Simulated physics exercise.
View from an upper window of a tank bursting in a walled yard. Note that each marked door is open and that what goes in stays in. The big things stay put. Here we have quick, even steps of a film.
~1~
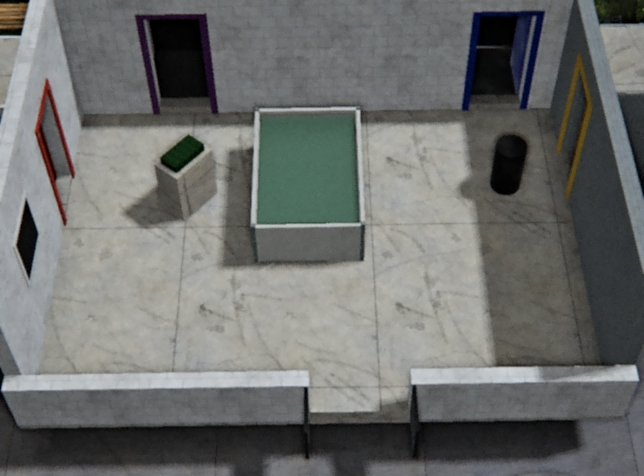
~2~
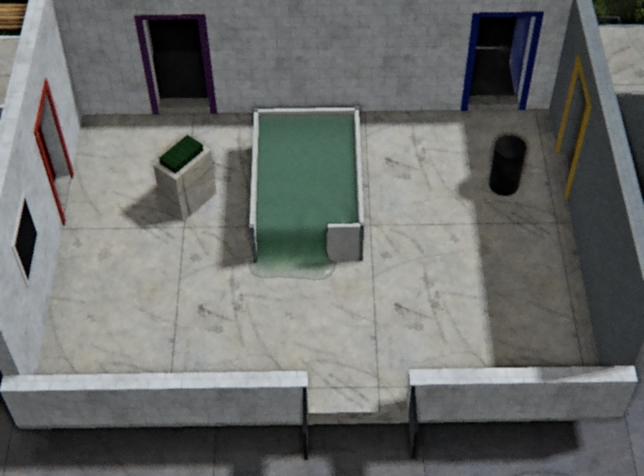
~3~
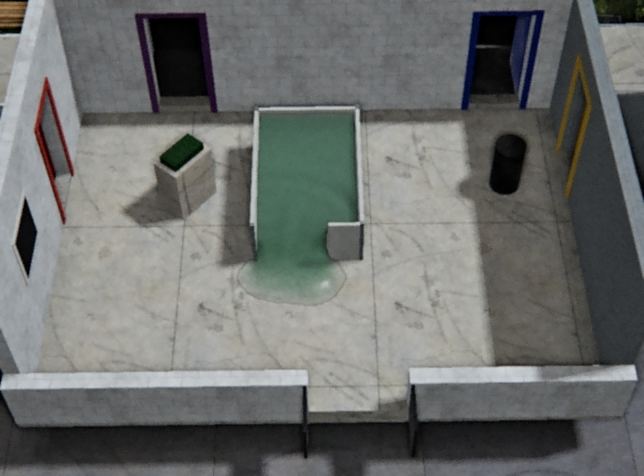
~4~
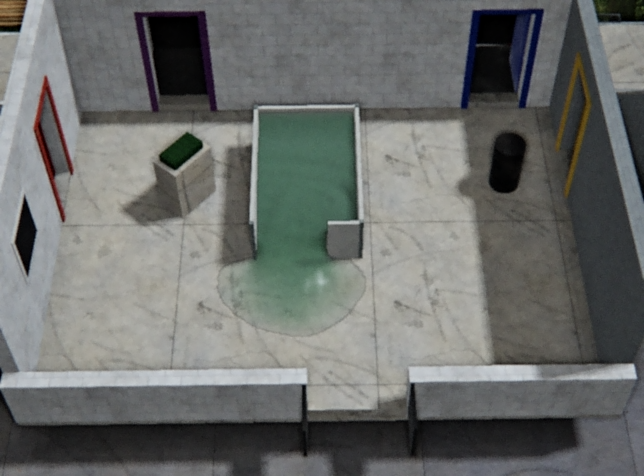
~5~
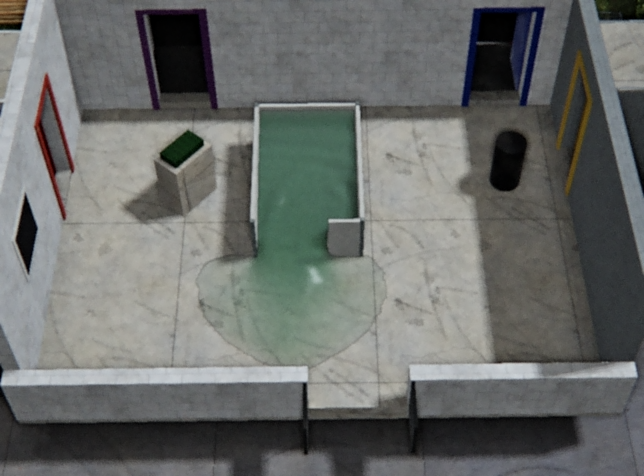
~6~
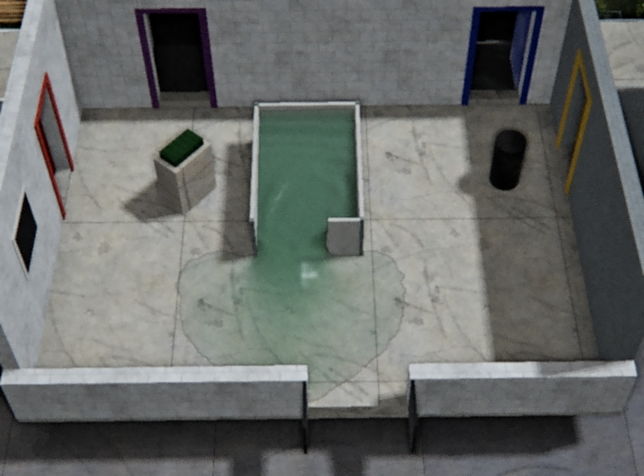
A large pale tank of green water stands toward the back of a walled, stone-paved yard, seen from above. A pale block topped with green sits to its left, a dark cylinder to its right, with purple and blue doorways behind and red and yellow ones at the sides. The tank's front opens at the left, and water pours out, spreading forward and sideways in a widening, thinning pool.
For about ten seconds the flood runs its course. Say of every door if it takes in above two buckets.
The red door will most likely not exceed two buckets; the blue door will most likely not exceed two buckets; the purple door will most likely not exceed two buckets; the yellow door will most likely not exceed two buckets.
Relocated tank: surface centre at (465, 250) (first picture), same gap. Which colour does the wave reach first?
It would be the yellow one.
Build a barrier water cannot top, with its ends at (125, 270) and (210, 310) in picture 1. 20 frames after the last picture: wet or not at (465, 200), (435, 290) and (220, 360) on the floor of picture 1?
Taking the points in order, they are high and dry, high and dry and inundated.
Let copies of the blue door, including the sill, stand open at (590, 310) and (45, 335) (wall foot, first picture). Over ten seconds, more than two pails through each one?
Falls short; goes past it.
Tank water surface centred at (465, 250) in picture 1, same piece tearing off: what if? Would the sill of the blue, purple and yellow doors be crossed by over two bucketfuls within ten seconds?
Result: Blue tops the limit, purple stays inside the limit, yellow tops the limit.
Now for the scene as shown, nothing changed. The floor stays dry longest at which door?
That would be the door marked blue.
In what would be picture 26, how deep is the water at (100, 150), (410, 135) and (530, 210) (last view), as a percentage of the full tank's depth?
In turn 0, 0 and 0 in a hundred.
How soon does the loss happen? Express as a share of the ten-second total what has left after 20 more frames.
My guess would be around 60 percent.
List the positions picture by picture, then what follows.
In the first frame, the tank at (308, 168) is whole and still.
In the second frame, water pours out at (292, 249) and has run to (252, 264).
In the third frame, water pours out at (292, 249) and has run to (326, 296).
In the fourth frame, the front is at (306, 331), out from the gap at (292, 248).
In the fifth frame, water pours out at (293, 246) and has run to (306, 364).
In the sixth frame, the front is at a hidden place, out from the gap at (292, 245).
A moment on, water covers 25 % of the floor; the red door not reached, the blue door not reached, the purple door not reached, the yellow door not reached.
Next, water covers 25 % of the floor; the red door not reached, the blue door not reached, the purple door not reached, the yellow door not reached.
Then, water covers 40 % of the floor; the red door wet at the sill, nothing in, the blue door not reached, the purple door not reached, the yellow door not reached.
Later, water covers 65 % of the floor; the red door wet at the sill, nothing in, the blue door not reached, the purple door wet at the sill, nothing in, the yellow door not reached.
In the end, water covers 85 % of the floor; the red door wet at the sill, nothing in, the blue door wet at the sill, nothing in, the purple door wet at the sill, nothing in, the yellow door wet at the sill, nothing in.
